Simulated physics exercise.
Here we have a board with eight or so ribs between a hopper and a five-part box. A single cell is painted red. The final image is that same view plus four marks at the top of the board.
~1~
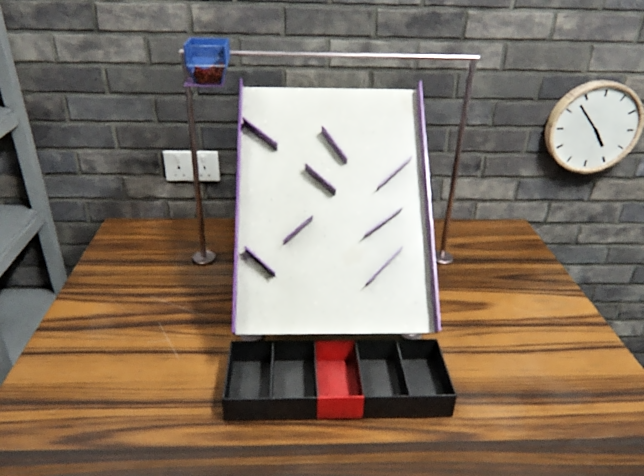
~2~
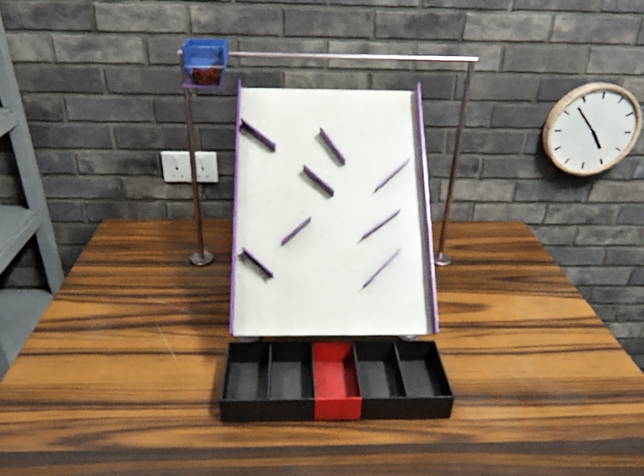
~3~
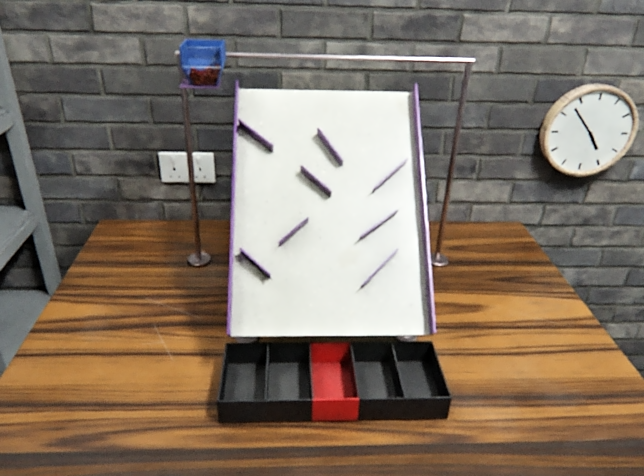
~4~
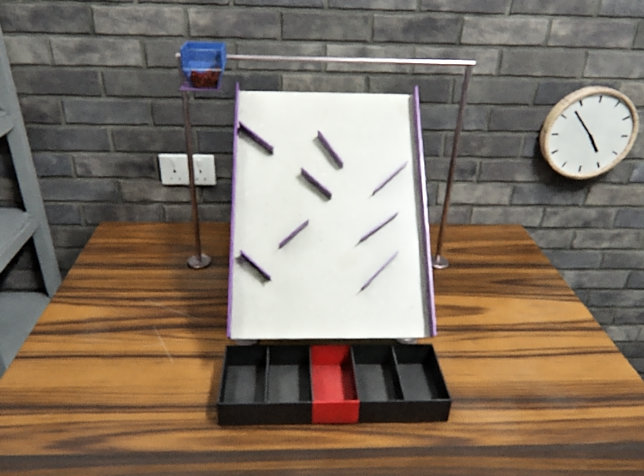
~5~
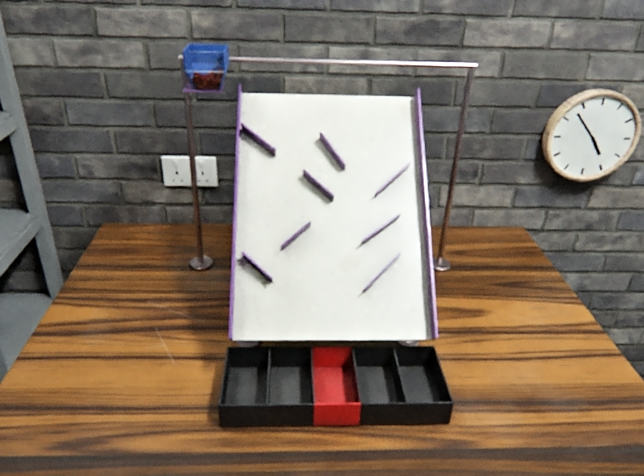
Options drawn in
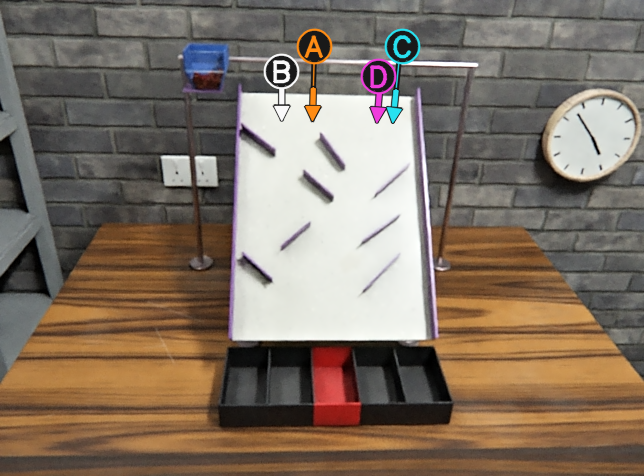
The camera shakes slightly while the blue hopper, ribbed white board and divided box stay still.
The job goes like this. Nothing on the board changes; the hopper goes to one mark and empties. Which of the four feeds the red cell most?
I would pick mark D.
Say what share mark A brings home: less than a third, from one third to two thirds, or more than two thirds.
From one third to two thirds.
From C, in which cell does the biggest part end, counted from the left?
The third from the left.
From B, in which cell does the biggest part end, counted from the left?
The second from the left.
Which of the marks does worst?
Mark B.
On the marked copy, mark A meets the board at (312, 115); mark B meets the board at (281, 115); mark C meets the board at (393, 117); mark D meets the board at (377, 117).
With A, about half in the red cell, about a third in other cells, a small part held on the board.
With B, a small part in the red cell, most in other cells, a small part held on the board.
With C, about half in the red cell, about a third in other cells, a small part outside the box.
With D, most in the red cell, about a quarter in other cells.
